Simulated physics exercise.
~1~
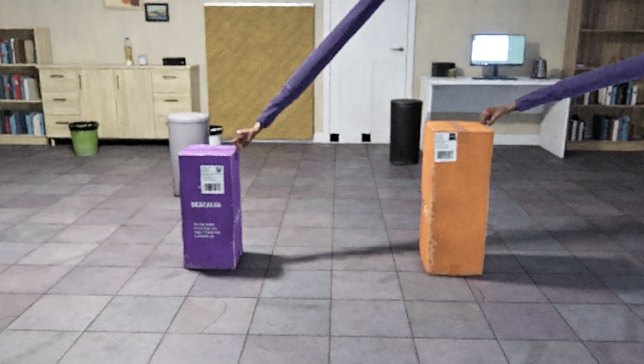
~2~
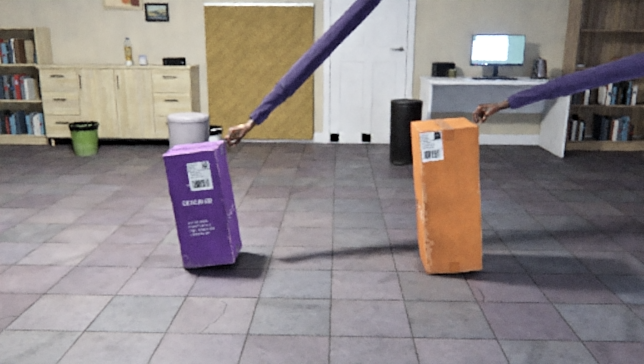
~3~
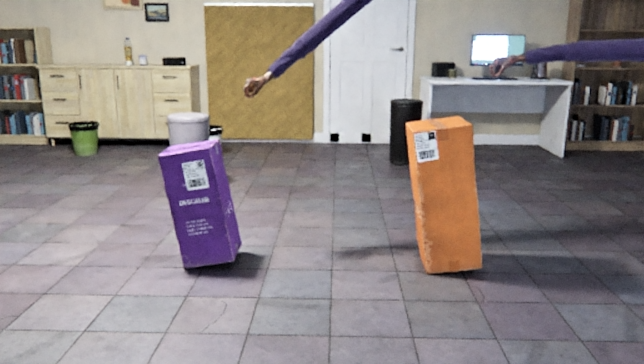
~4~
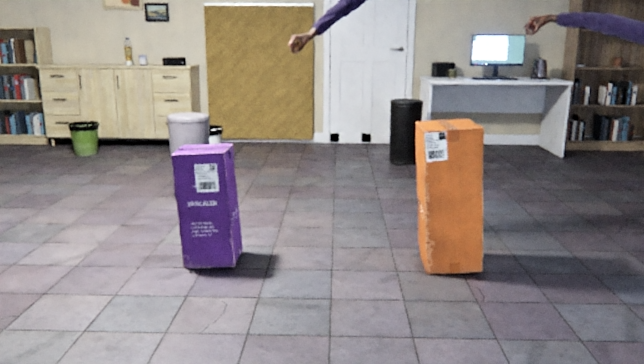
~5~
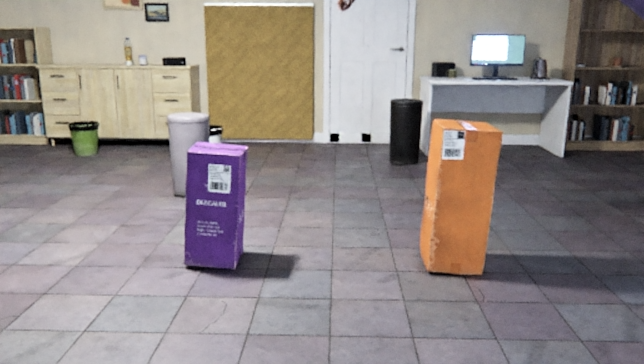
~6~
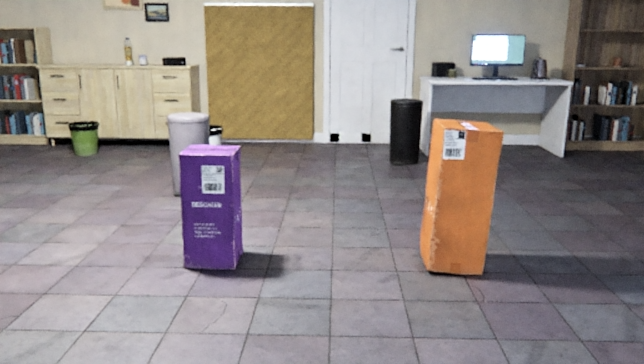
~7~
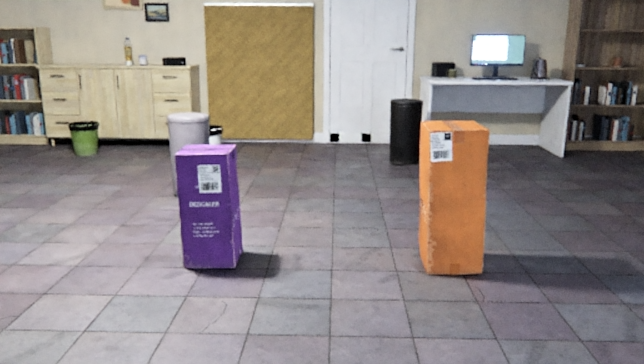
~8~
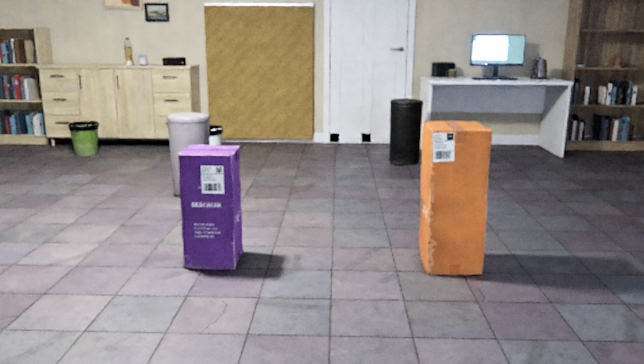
Two hands tip a purple parcel and an orange box, which rock back and settle upright.
